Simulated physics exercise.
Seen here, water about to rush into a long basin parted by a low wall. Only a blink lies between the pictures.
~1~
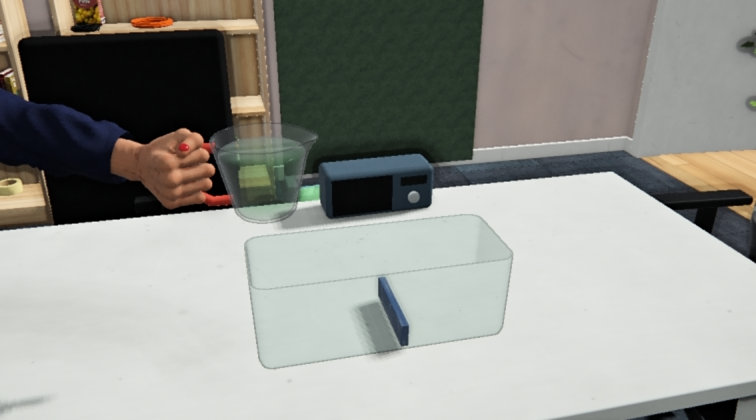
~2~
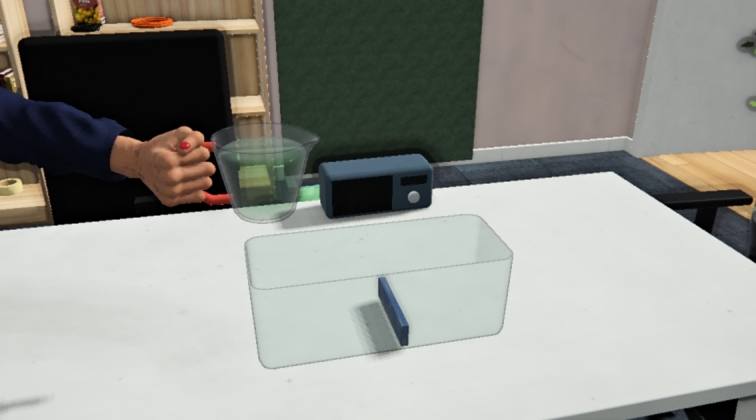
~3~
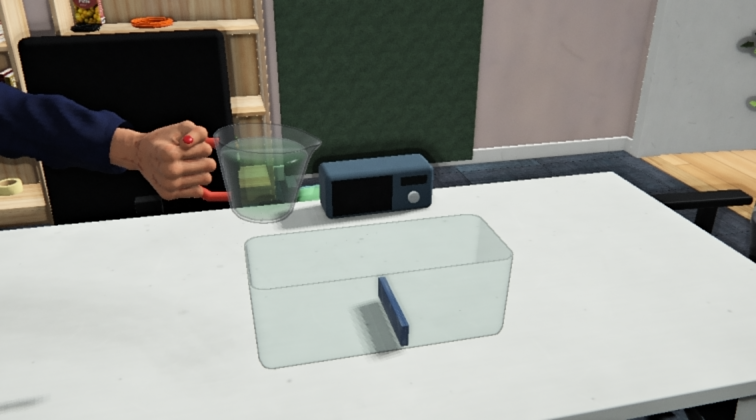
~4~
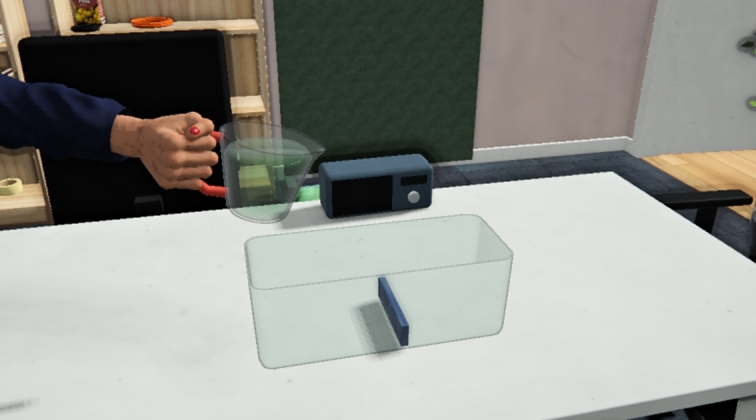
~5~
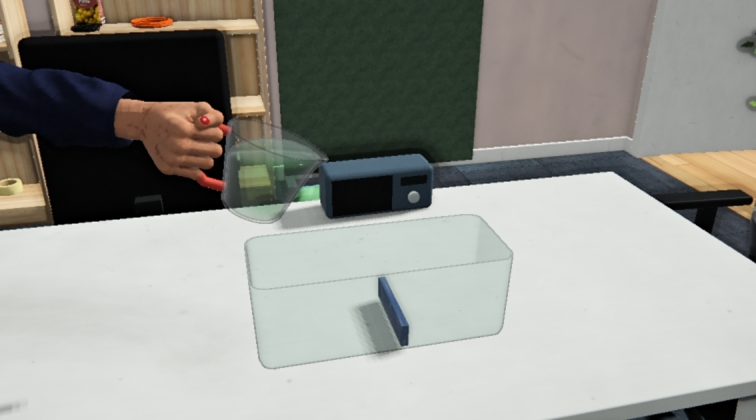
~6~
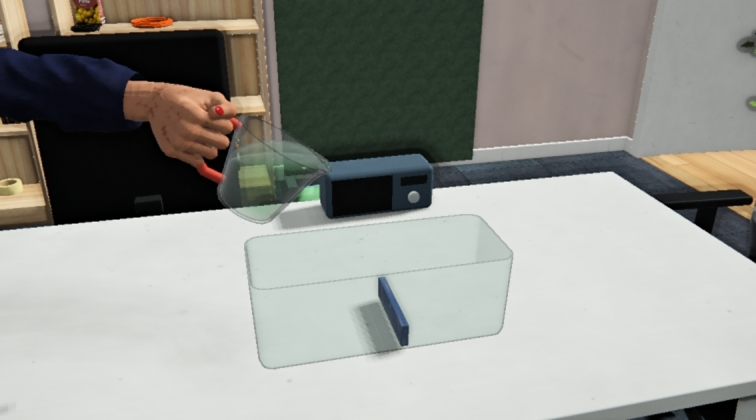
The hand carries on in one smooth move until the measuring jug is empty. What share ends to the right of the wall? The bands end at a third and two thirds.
In the end less than a third is right of the wall.
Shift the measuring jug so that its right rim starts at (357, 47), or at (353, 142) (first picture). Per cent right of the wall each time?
About 80 and 35 per cent.
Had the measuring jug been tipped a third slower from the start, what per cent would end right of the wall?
Close to 5 per cent.
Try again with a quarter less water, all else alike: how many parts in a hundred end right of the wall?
It comes to 10 per cent or so.
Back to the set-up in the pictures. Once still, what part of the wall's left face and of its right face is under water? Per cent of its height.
Left: 50 %. Right: 10 %.
A moment on, the measuring jug is tipped on its side and 36 per cent is still to pour, 37 is left of the wall and 0 right of it.
Next, the measuring jug is tipped right over and 3 per cent is still to pour, 86 is left of the wall and 3 right of it.
Then the measuring jug is tipped right over and 0 per cent is still to pour, 88 is left of the wall and 9 right of it.
Later the measuring jug is tipped right over and 0 per cent is still to pour, 88 is left of the wall and 9 right of it.
Finally, 88 per cent lies left of the wall, 9 right of it and 3 outside.
